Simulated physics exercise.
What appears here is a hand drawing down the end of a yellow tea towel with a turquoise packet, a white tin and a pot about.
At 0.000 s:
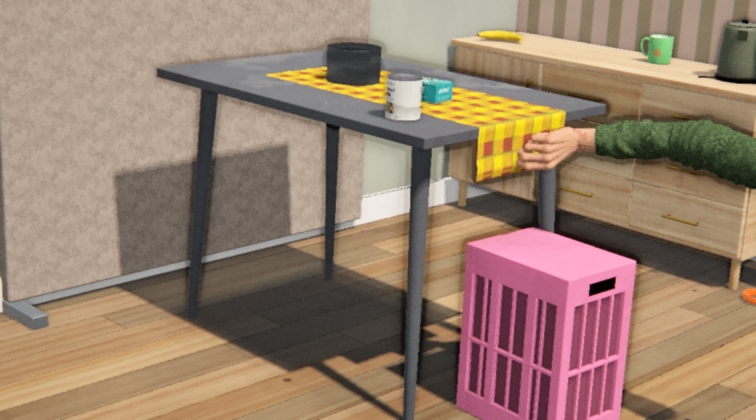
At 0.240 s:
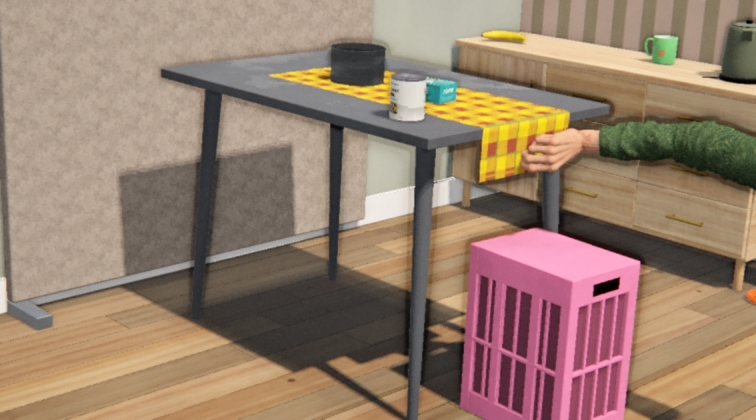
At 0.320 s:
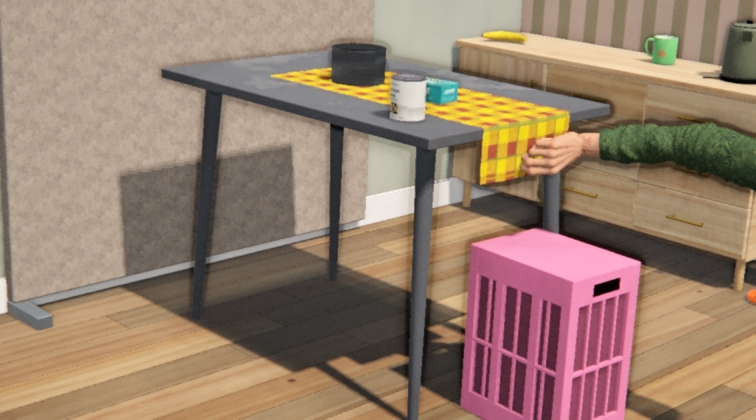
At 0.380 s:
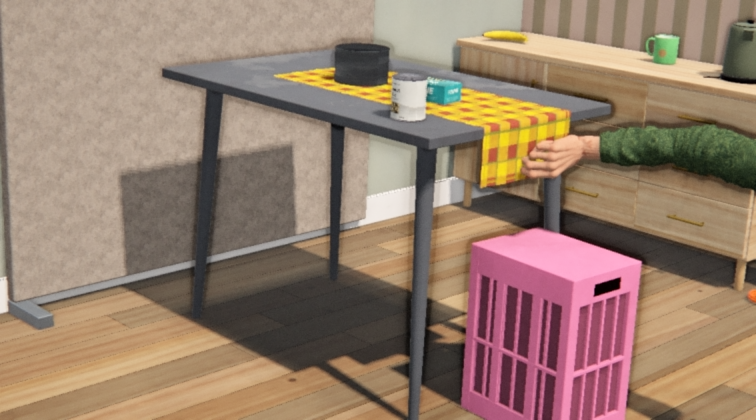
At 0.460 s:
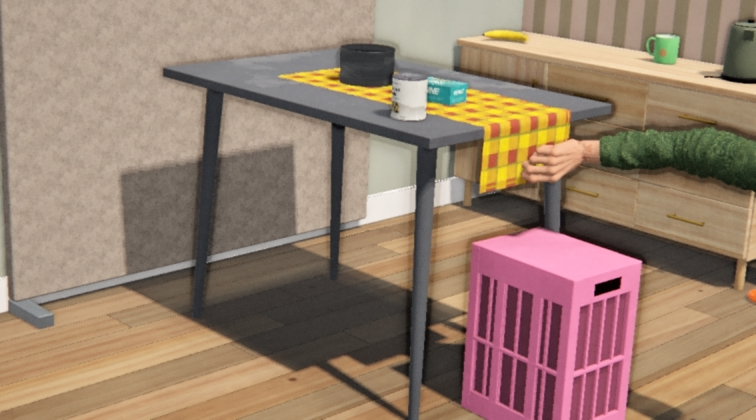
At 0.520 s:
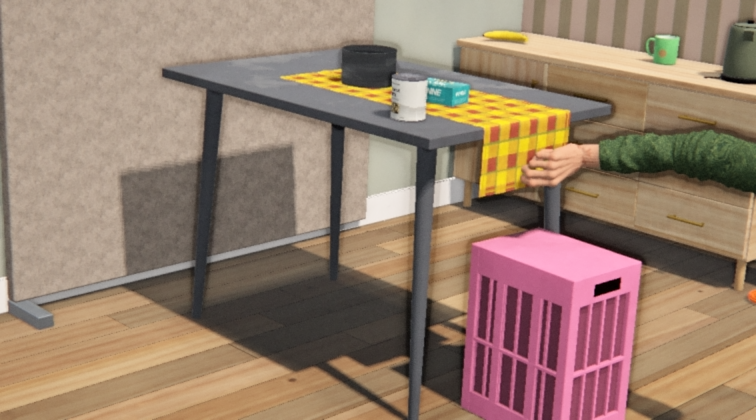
In a room with a wooden floor, a green-sleeved hand grips the end of a yellow checked cloth hanging over a dark table's edge, above a pink crate. The hand slowly draws the cloth downward, and the black pot and turquoise packet shift slightly right with it while the white tin stays put.
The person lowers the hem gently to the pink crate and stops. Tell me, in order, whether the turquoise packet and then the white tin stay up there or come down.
First to last, the turquoise packet stays up there, the white tin stays up there.
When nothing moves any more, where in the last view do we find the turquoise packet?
I'd mark it close to (479, 101).
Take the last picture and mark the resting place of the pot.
It ends at (406, 74).
After 1.18 s, hem going down; packet carried along near (465, 98); tin in place.
After 1.68 s, hem on the crate; packet carried along near (479, 101); tin in place.
In the end, hem on the crate; packet carried along near (479, 101); tin in place. The turquoise packet keeps clear of the edge and the white tin stays on the table.
